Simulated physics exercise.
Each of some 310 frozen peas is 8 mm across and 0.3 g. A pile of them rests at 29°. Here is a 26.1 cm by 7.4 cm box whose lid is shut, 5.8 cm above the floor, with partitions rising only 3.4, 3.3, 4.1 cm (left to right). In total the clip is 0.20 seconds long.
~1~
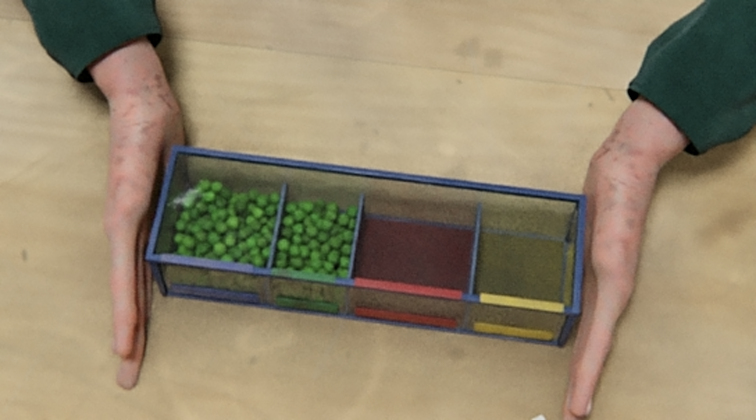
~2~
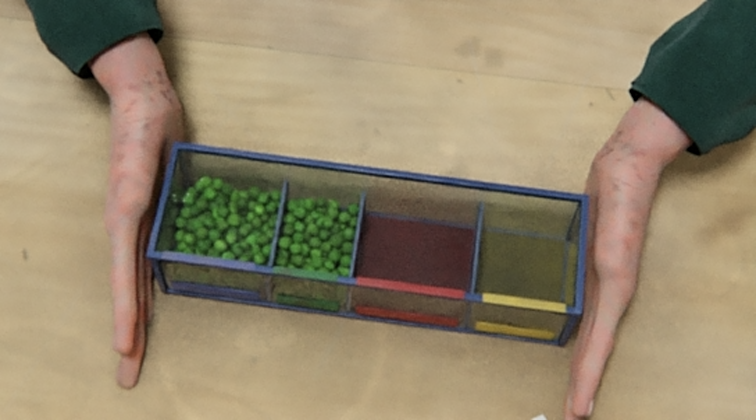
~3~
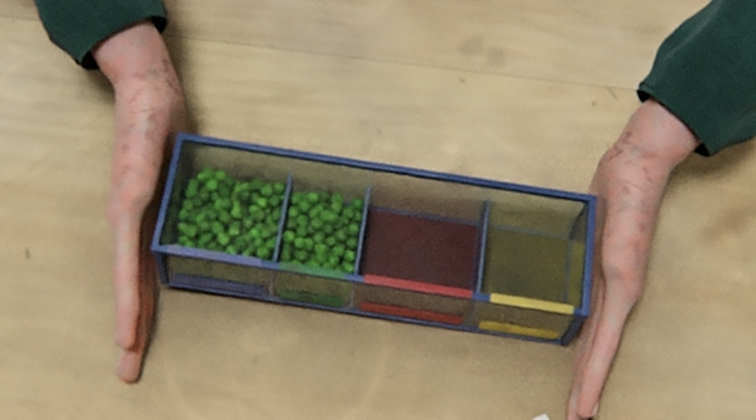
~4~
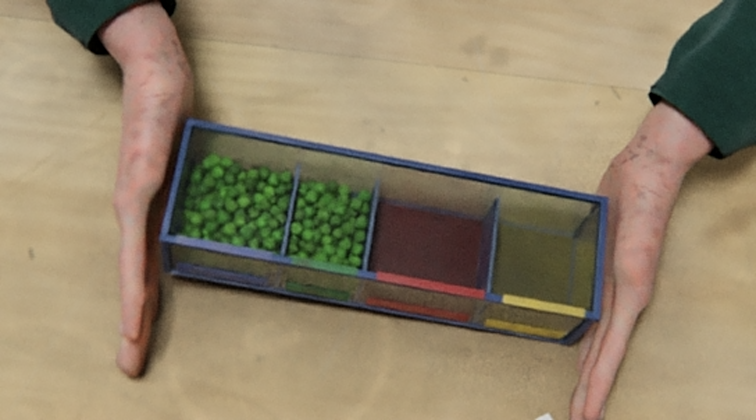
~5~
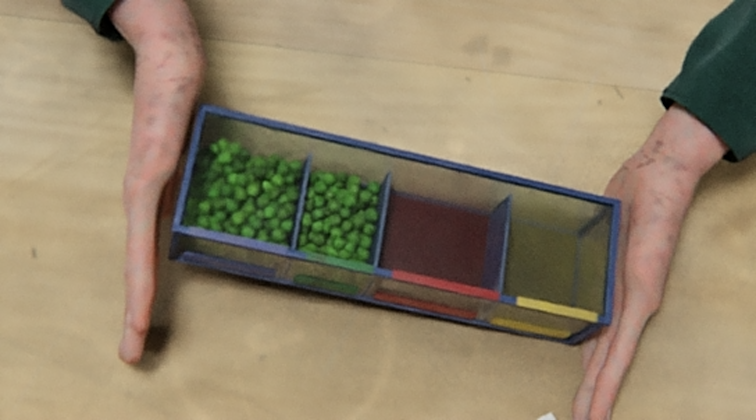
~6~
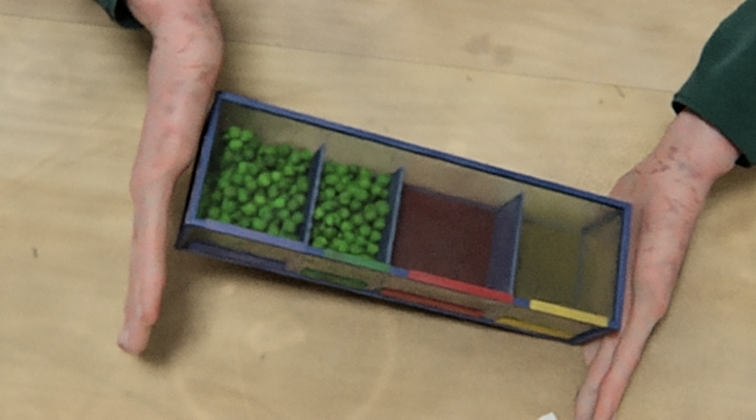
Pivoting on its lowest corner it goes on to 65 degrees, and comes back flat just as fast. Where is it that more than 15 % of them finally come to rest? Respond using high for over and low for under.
Red compartment high, blue compartment high, green compartment high, yellow compartment low.
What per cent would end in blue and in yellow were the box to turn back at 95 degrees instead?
In per cent, blue 20 and yellow 25.
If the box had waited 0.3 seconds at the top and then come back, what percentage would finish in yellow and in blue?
Then: Yellow 5, blue 40.
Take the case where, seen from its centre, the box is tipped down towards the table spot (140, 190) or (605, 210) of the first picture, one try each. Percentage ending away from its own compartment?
Around 5 % for the first direction, around 35 % for the second.
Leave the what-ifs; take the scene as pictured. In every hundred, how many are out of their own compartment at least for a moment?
Something like 35 per cent of the pieces.
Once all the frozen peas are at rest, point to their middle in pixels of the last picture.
Centre at rest: Approx. (329, 266) px.
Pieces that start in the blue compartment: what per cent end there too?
That compartment keeps close to 60 per cent of its own pieces.
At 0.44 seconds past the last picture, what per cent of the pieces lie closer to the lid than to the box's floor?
Roughly 40 per cent.
Then, 0.44 s after the last picture, tilt 63 degrees; red 5 %, blue 50 %, green 45 %.
Then, 0.73 s after the last picture, tilt 25 degrees; red 25 %, blue 35 %, green 35 %.
Then, 1.12 s after the last picture, tilt 0 degrees; red 25 %, blue 35 %, green 35 %.
In the end, red 25 %, blue 35 %, green 35 %, yellow 0 %.
